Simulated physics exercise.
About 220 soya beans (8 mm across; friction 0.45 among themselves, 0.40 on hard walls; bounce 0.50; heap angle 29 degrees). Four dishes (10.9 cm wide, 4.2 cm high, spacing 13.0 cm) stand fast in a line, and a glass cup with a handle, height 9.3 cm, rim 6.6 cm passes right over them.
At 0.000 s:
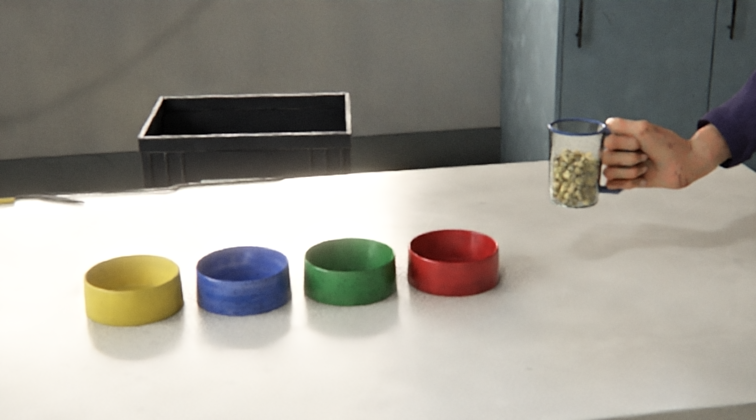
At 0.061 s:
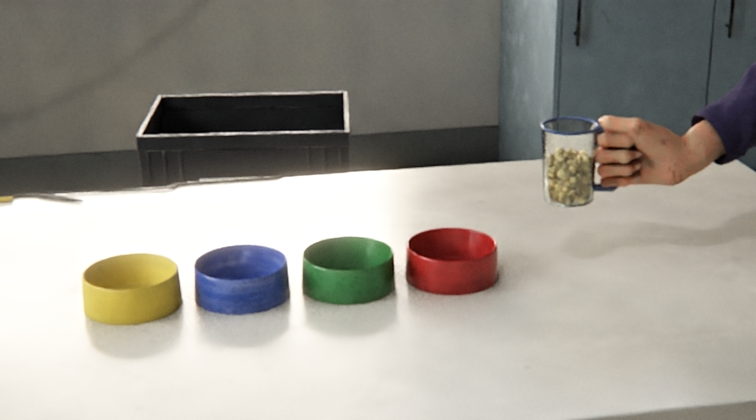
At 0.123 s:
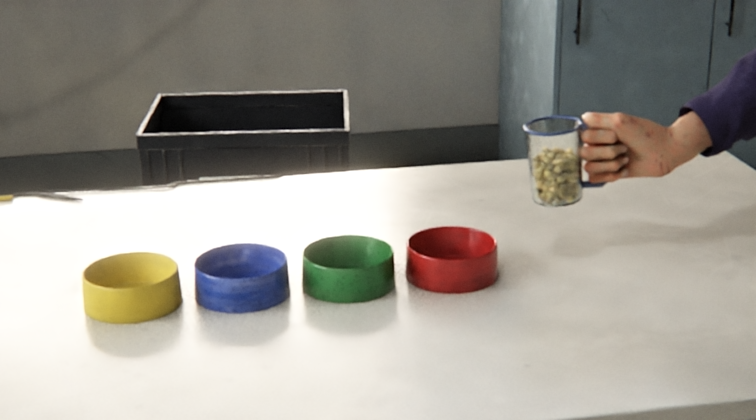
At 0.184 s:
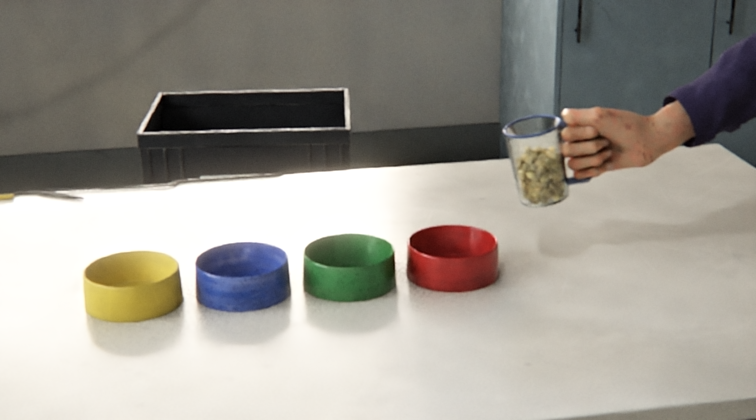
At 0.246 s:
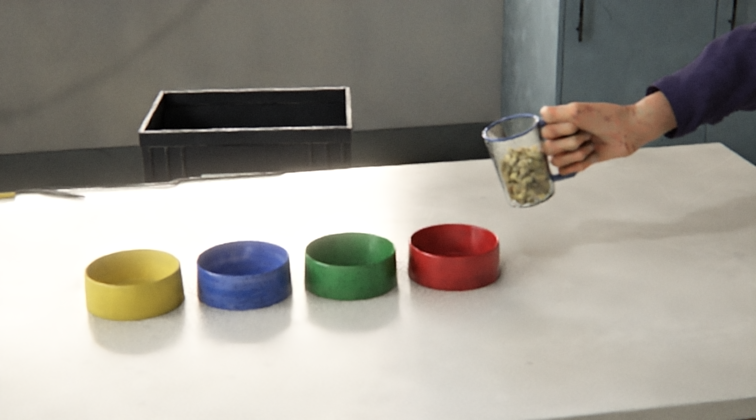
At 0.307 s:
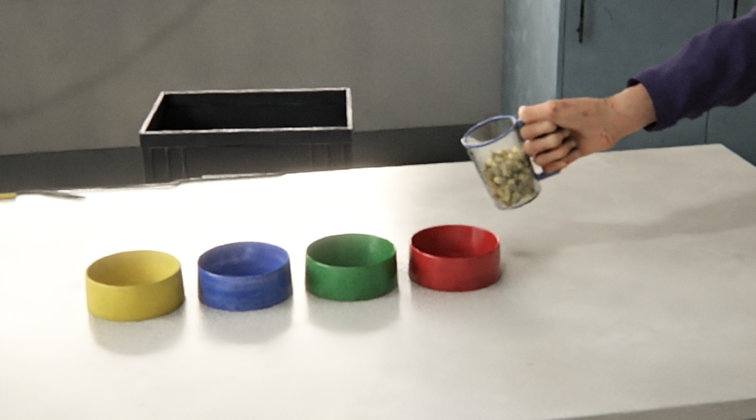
A hand held a clear, blue-rimmed cup of pale beans by its handle and moved it left toward the red dish, tilting it steadily, while the yellow, blue, green and red dishes stayed still.
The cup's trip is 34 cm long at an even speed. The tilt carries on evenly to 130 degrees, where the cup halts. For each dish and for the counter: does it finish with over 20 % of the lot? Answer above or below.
Red dish: Below; blue dish: Above; green dish: Below; yellow dish: Below; on the counter: Below.
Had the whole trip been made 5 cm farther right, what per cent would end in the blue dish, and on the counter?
Blue 30, counter 50.
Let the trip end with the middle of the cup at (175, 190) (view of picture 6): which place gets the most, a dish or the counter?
Most goes to: Yellow.
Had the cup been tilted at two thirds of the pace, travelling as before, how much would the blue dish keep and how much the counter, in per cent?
Then: Blue 100; counter 0.
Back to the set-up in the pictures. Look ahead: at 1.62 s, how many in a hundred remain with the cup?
Roughly 0 per cent.
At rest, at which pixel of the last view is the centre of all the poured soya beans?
At about (244, 278).
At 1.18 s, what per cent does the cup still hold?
About 75 per cent.
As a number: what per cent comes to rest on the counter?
Roughly 0 per cent.
After 0.83 s, tilt 74 degrees; cup holds 100 %.
After 1.18 s, tilt 108 degrees; cup holds 75 %, blue 20 %.
Then, at 1.62 s, tilt 130 degrees; cup holds 0 %, blue 100 %.
By 2.0 s all is still; red 0 %, blue 100 %, green 0 %, yellow 0 %, counter 0 %.
